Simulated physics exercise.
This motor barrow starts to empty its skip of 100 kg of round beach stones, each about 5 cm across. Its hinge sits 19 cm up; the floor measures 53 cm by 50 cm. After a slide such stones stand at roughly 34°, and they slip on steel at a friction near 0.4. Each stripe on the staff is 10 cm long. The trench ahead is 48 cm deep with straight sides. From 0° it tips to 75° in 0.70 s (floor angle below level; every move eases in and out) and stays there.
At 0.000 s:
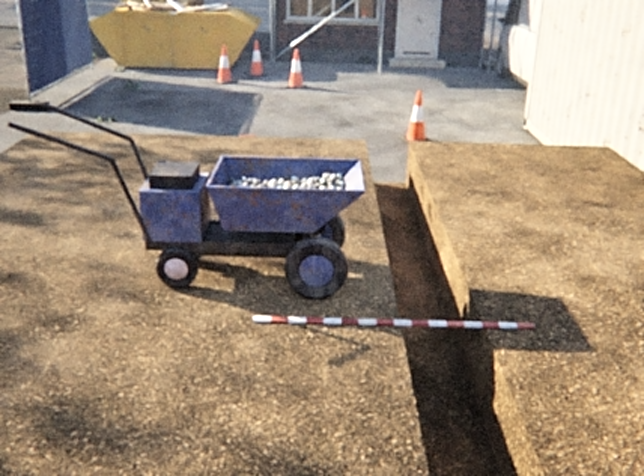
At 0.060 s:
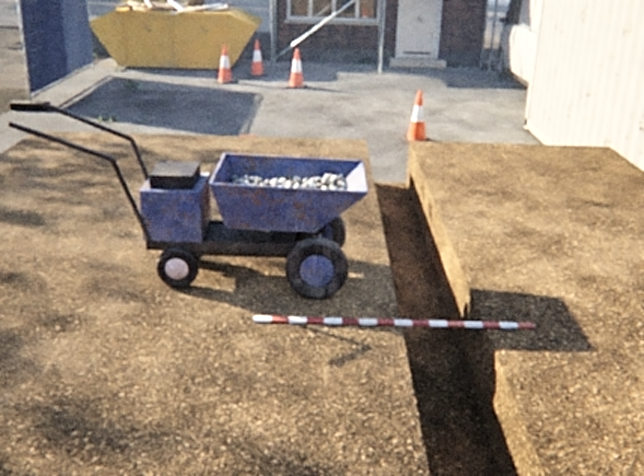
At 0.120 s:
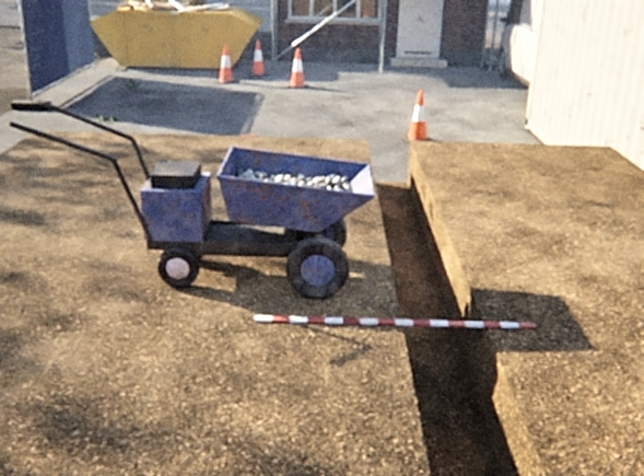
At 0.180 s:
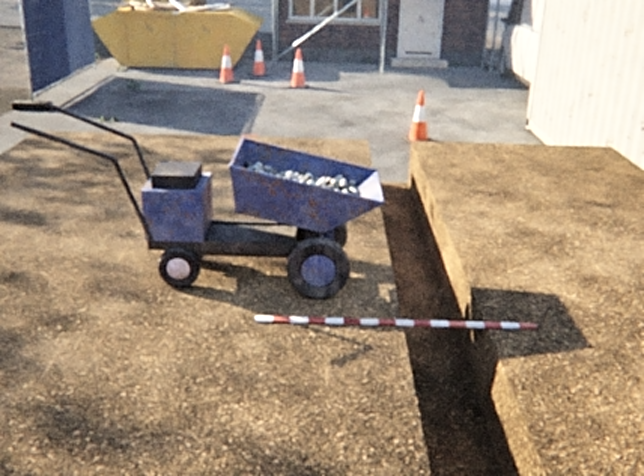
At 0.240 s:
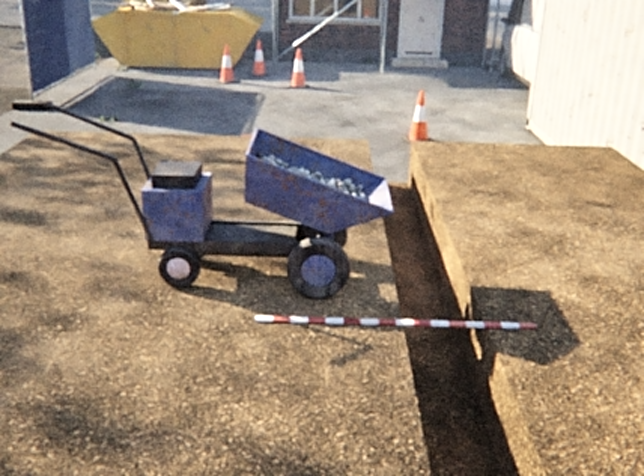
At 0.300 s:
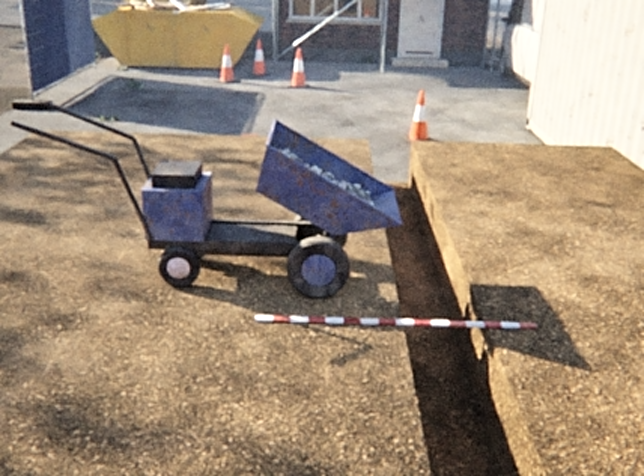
The blue skip on a motor barrow tilts steadily down to the right, carrying pale stones.
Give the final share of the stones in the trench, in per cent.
Roughly 100 per cent ends in the trench.
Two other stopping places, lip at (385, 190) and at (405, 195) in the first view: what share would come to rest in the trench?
About 90 and 55 per cent.
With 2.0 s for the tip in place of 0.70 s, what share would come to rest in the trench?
In that case some 100 per cent.
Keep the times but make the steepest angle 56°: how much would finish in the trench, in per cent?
It would be near 95 per cent.
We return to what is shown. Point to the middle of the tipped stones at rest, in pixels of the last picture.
Their middle is at about (436, 337).
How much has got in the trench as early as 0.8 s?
Some 40 per cent.
After 0.5 s the floor is at 63°; 100 % in the skip; the foremost stones are at (397, 245).
After 0.8 s the floor is at 75°; 62 % in the skip, 38 % in the trench; the foremost stones are at (459, 307).
After 1.1 s the floor is at 75°; 2 % in the skip, 98 % in the trench; the foremost stones are at (457, 318).
After 3.1 s the floor is at 75°; 0 % in the skip, 100 % in the trench; the foremost stones are at (460, 333).
